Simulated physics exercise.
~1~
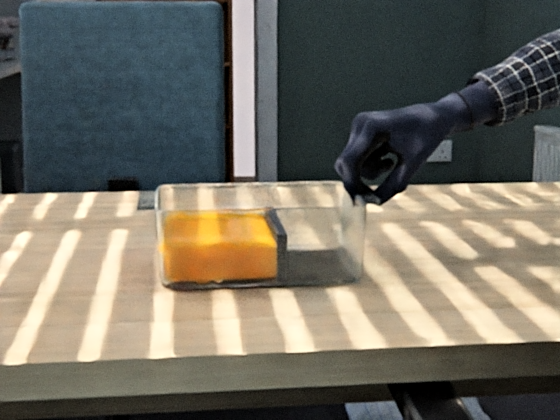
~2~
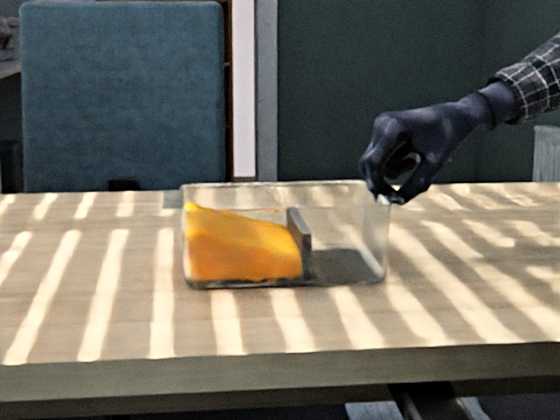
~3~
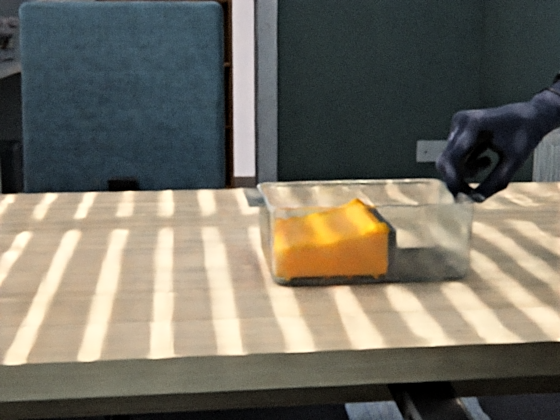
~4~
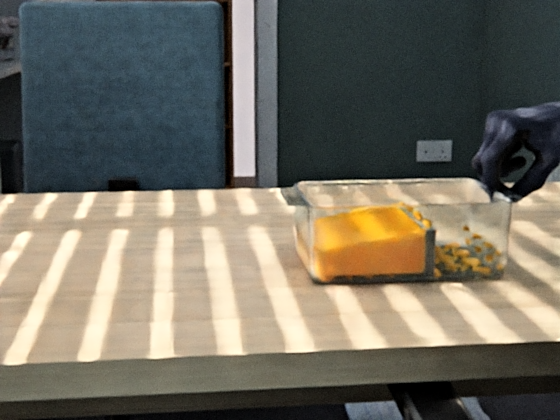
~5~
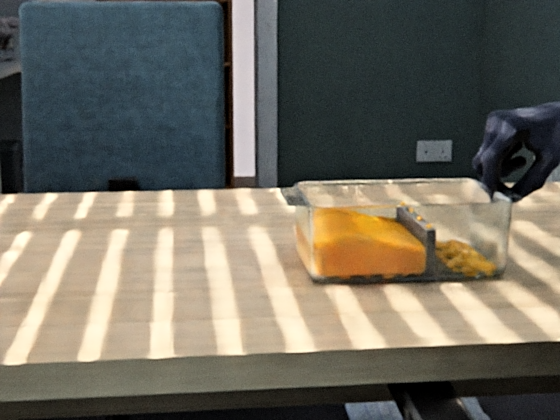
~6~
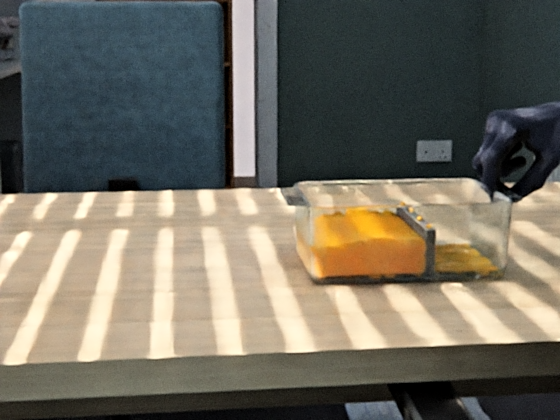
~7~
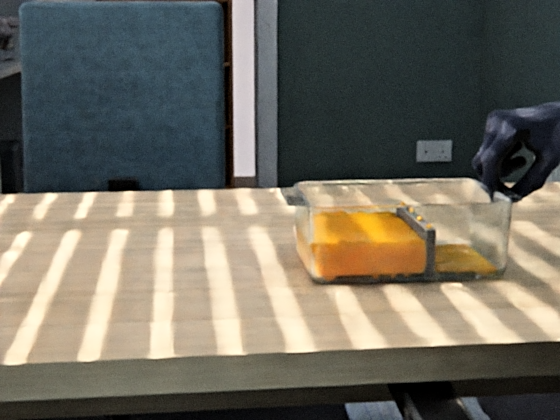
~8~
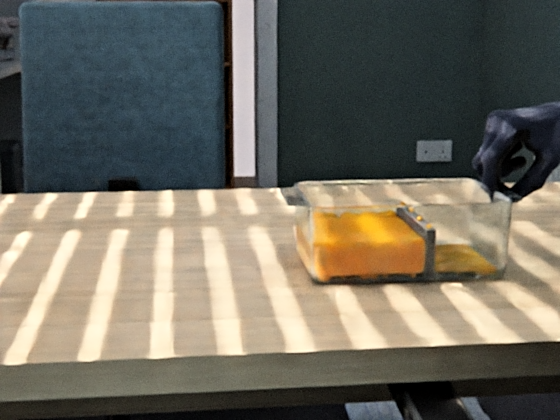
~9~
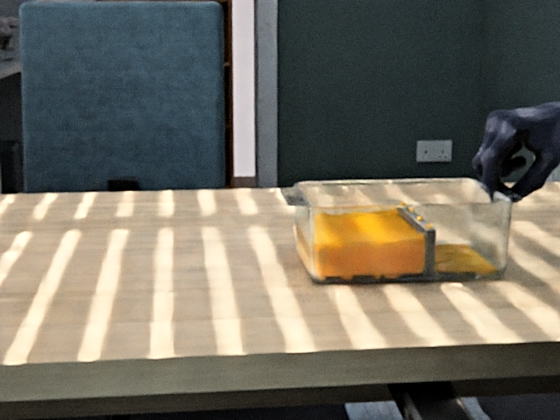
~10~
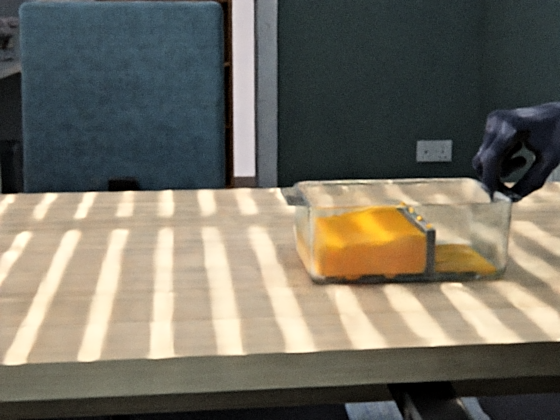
The footage shows a dark-gloved hand pulling a clear oblong tub of orange juice to the right across a sunlit table, the juice sloshing against a fixed divider. As the tub stops, a little splashes over, and it settles as a shallow layer on the right, with most remaining left.
